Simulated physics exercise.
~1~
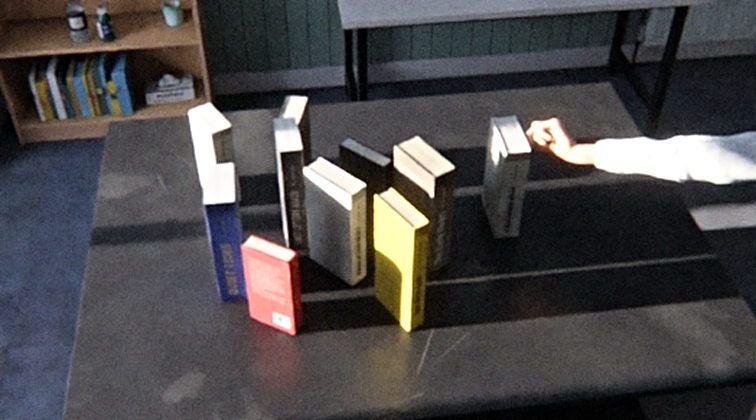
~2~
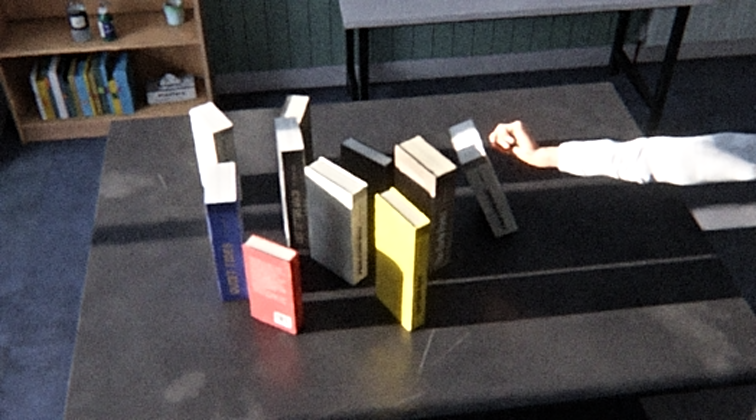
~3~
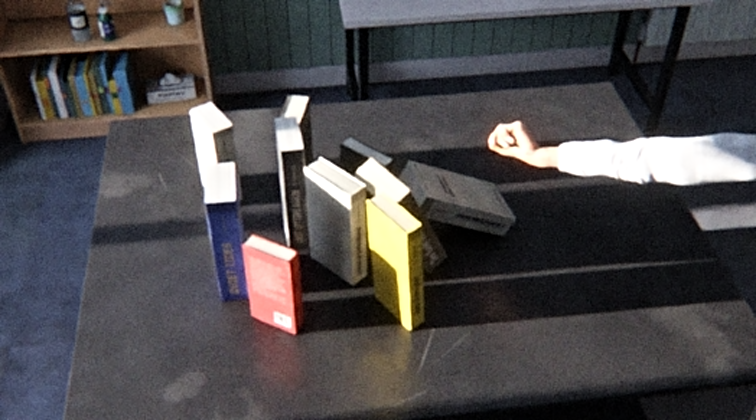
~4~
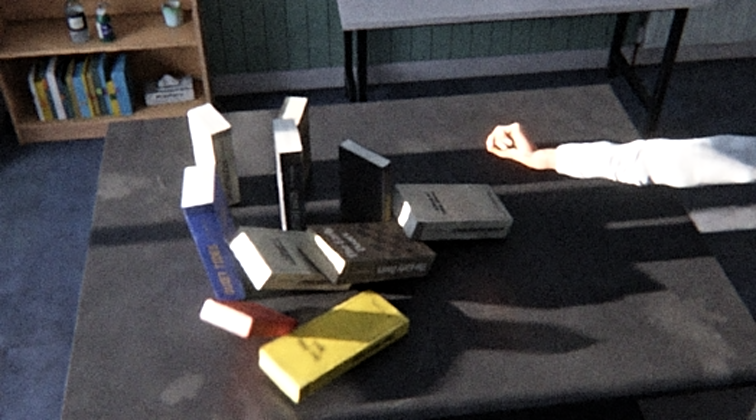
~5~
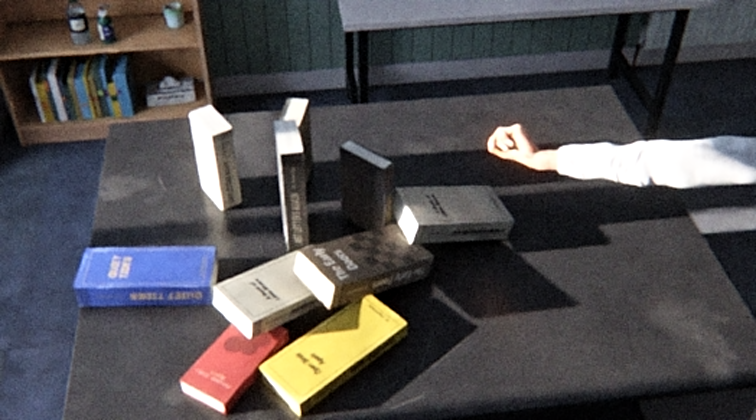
In this clip, a hand tips over a grey book at the right of a group of upright books on a dark table, and others topple in turn, leaving the yellow, red and blue books lying flat while four books remain standing.
